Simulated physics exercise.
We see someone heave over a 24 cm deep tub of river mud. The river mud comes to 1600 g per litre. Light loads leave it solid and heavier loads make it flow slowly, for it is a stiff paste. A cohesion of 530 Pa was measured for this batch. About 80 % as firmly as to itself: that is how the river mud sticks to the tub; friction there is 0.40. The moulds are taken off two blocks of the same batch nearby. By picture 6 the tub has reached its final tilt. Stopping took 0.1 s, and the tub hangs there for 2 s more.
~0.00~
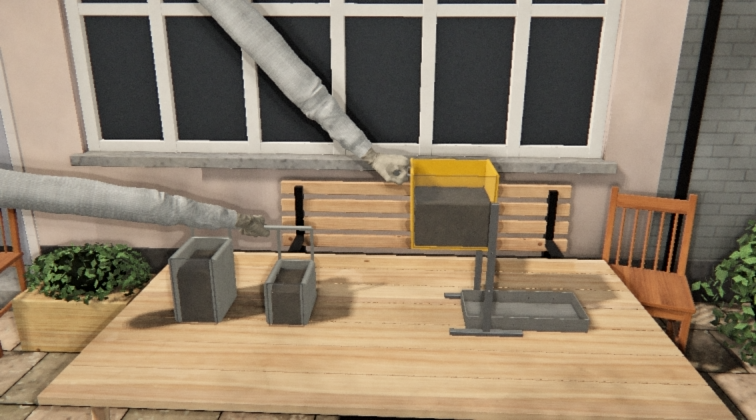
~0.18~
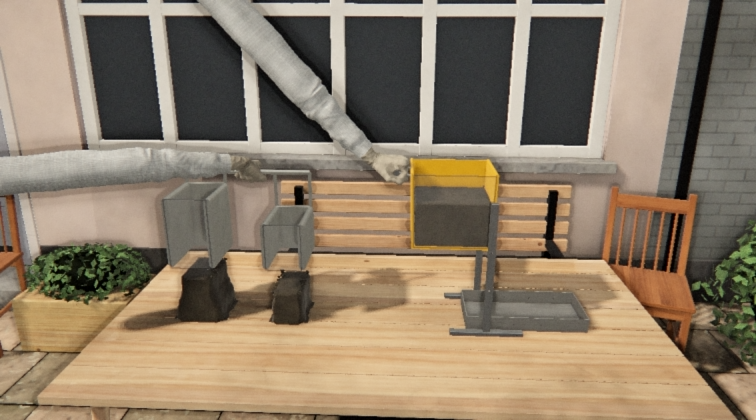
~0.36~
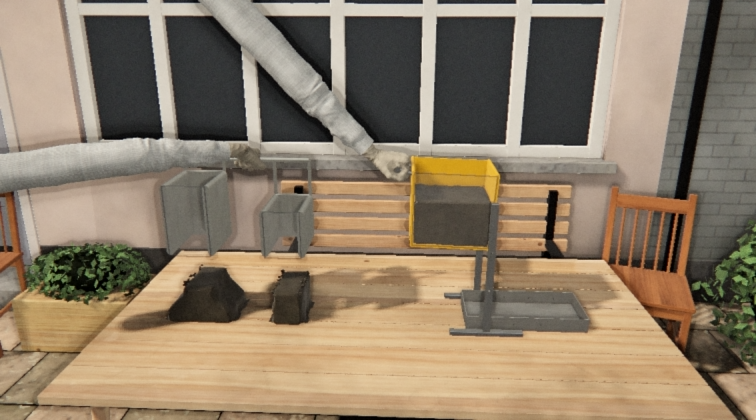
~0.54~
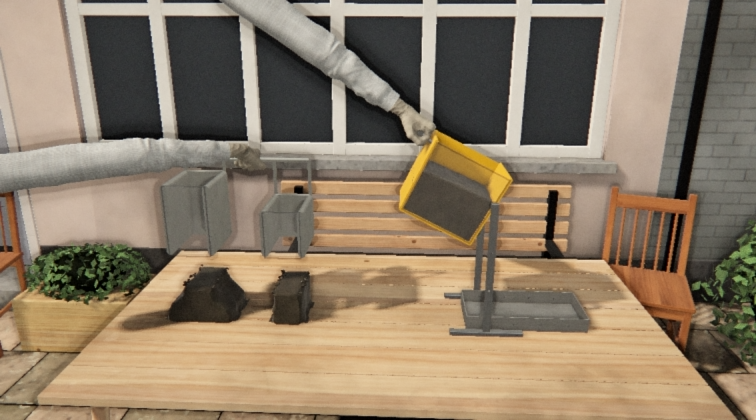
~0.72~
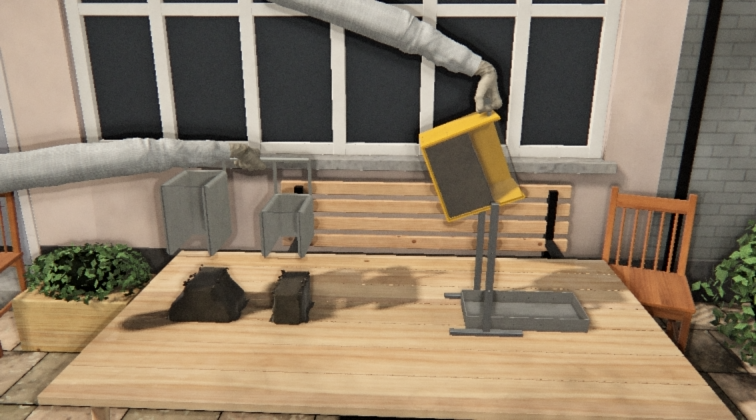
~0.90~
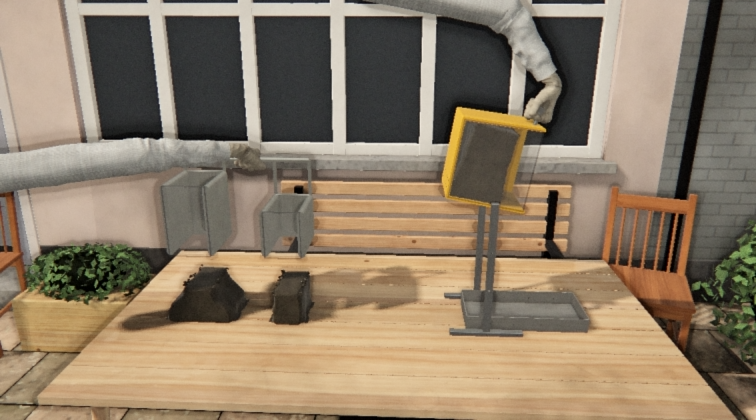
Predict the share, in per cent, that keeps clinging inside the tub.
I would say roughly 43 percent.
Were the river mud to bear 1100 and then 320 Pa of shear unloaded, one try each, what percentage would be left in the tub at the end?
Expect about 70 in a hundred, then about 35 in a hundred.
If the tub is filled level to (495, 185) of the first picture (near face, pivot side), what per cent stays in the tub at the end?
Then roughly 30 %.
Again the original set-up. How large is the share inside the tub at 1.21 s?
Near 45 %.
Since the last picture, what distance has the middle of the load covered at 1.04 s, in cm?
It has moved close to 8 cm.
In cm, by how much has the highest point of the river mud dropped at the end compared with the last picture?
17 cm or so.
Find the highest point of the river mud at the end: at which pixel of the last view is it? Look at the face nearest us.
I'd point to somewhere around (471, 179).
By 1.04 s, the tub is at 99 degrees and holds 92 %.
By 1.21 s, the tub is at 99 degrees and holds 47 %.
By 1.38 s, the tub is at 99 degrees and holds 43 %.
By 1.55 s, the tub is at 99 degrees and holds 43 %.
By 2.90 s, at the end, the tub is at 99 degrees and holds 43 %.
